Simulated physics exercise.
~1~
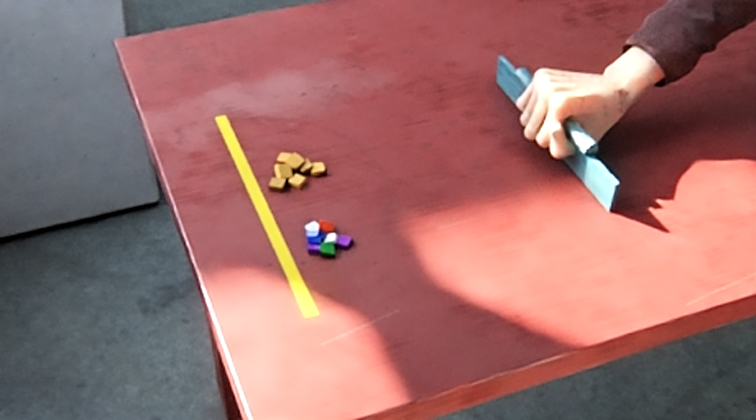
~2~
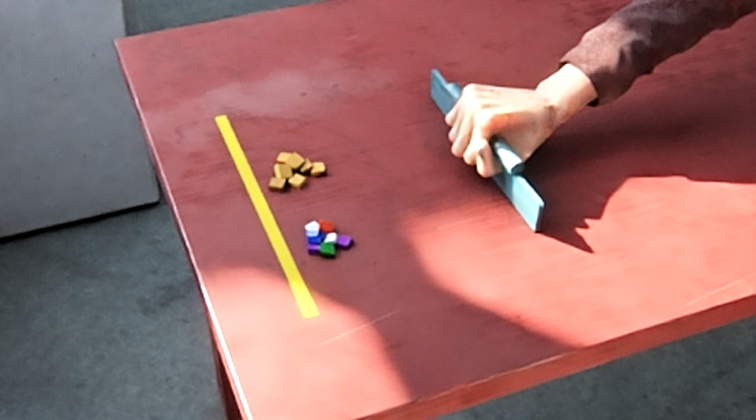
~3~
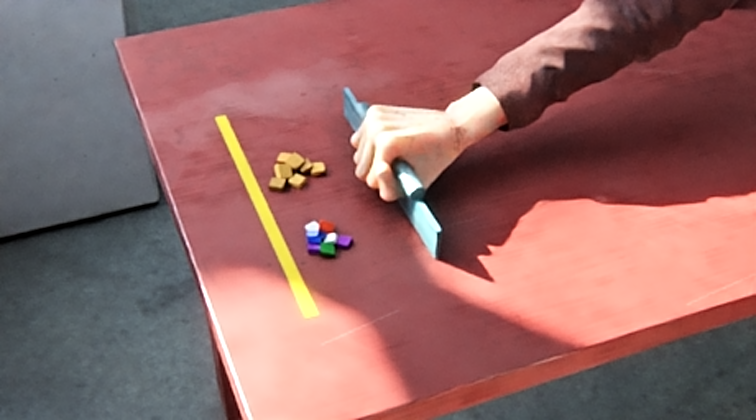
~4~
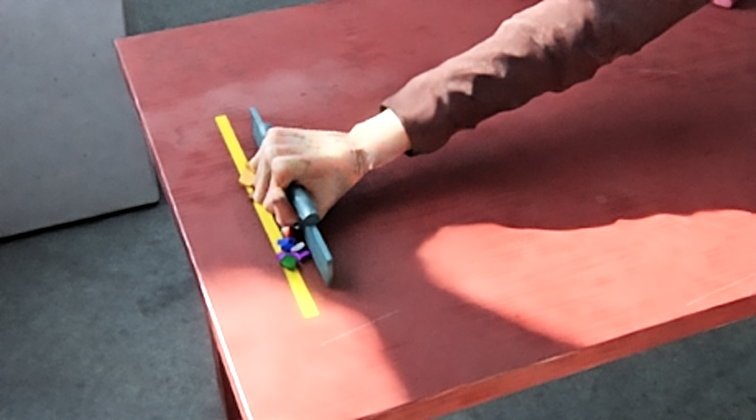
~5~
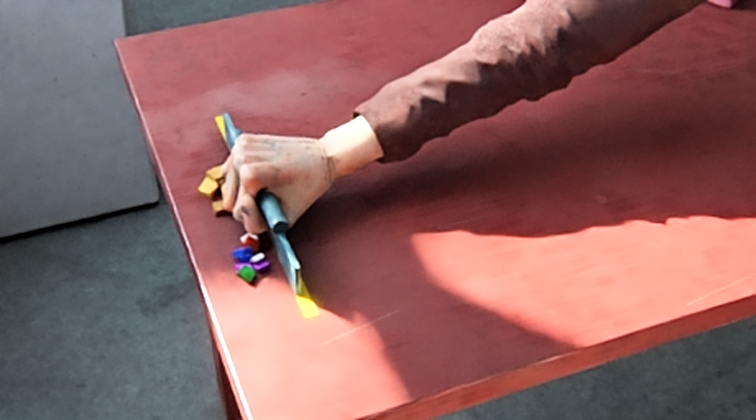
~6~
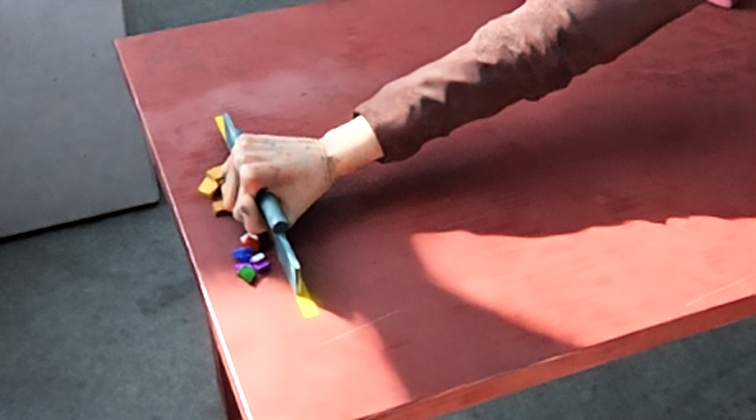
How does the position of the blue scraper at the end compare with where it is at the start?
At the start the scraper is on the right side of the red table, well away from the yellow tape. At the end it rests farther left, over the yellow tape.
